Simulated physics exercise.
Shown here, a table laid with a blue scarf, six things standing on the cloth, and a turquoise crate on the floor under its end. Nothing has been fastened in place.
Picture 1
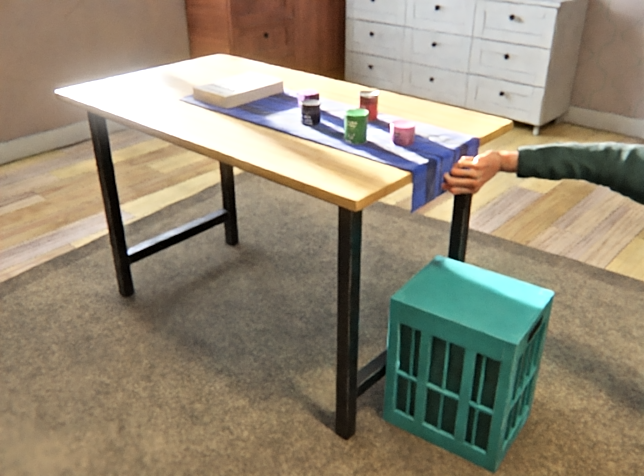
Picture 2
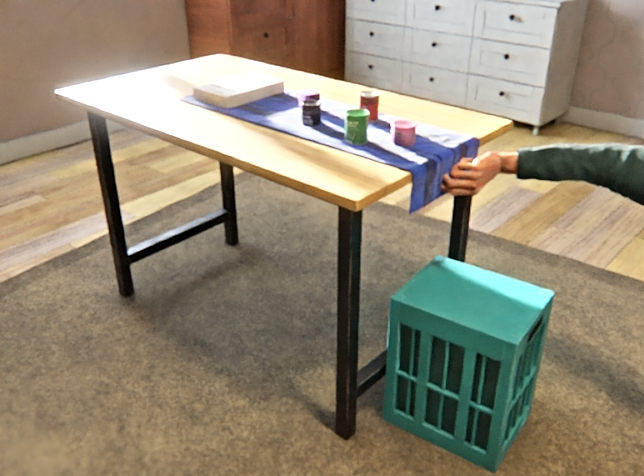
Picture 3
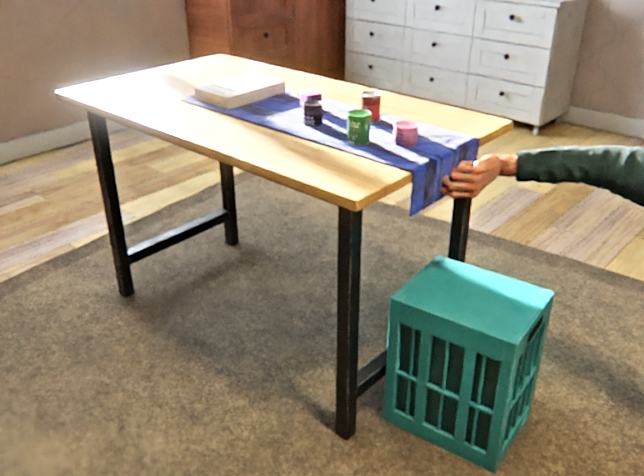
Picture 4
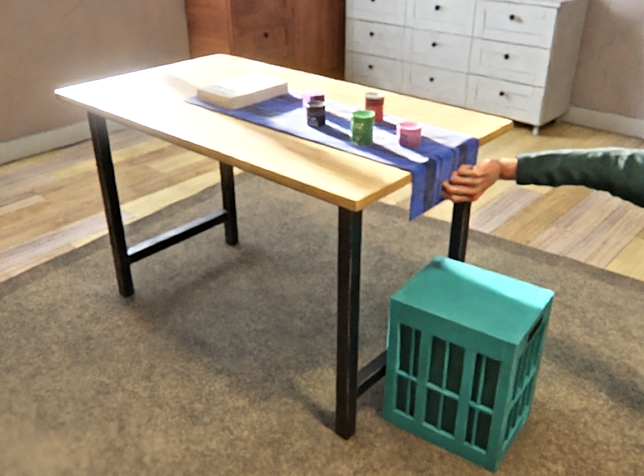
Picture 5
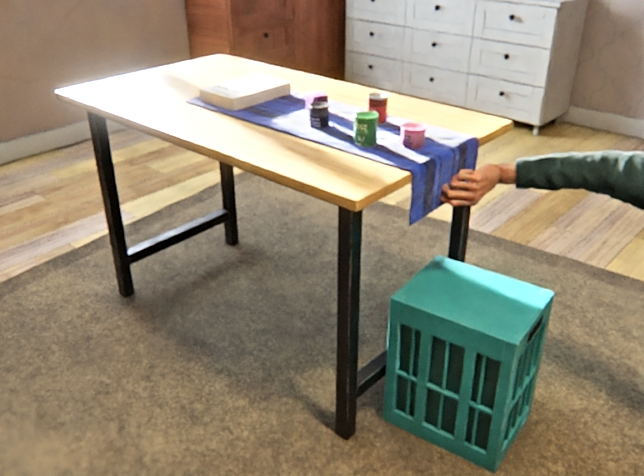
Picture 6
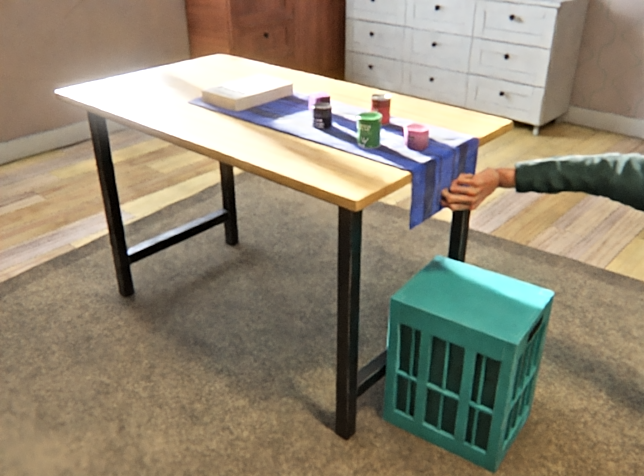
A hand slowly drew a blue cloth a short way over the end of a wooden table, and the small colored pots on it shifted slightly right, above a turquoise crate on the floor.
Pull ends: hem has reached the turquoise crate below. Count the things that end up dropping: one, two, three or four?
The number that drops is two.
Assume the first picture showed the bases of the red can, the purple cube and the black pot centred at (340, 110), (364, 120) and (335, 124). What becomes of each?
The red can ends up still aboard; the purple cube ends up still aboard; the black pot ends up still aboard.
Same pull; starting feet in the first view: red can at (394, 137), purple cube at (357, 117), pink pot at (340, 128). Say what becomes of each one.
Final state: The red can is no longer up, the purple cube is still in place, the pink pot is still in place.
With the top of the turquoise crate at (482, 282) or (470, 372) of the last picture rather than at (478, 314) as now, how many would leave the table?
The count comes out 1 and 4.
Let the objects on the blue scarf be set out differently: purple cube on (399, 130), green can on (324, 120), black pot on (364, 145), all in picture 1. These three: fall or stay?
In the end the purple cube is no longer up there, the green can is still up there and the black pot is no longer up there.
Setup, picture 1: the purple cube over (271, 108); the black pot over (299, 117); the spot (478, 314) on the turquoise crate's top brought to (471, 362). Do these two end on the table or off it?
The purple cube? Safe. The black pot? Safe.
A little later, hem near (441, 243); pink pot gone.
Next, hem on the crate; pink pot and green can gone.
When it is over, hem on the crate; pink pot and green can gone. It carries off two.
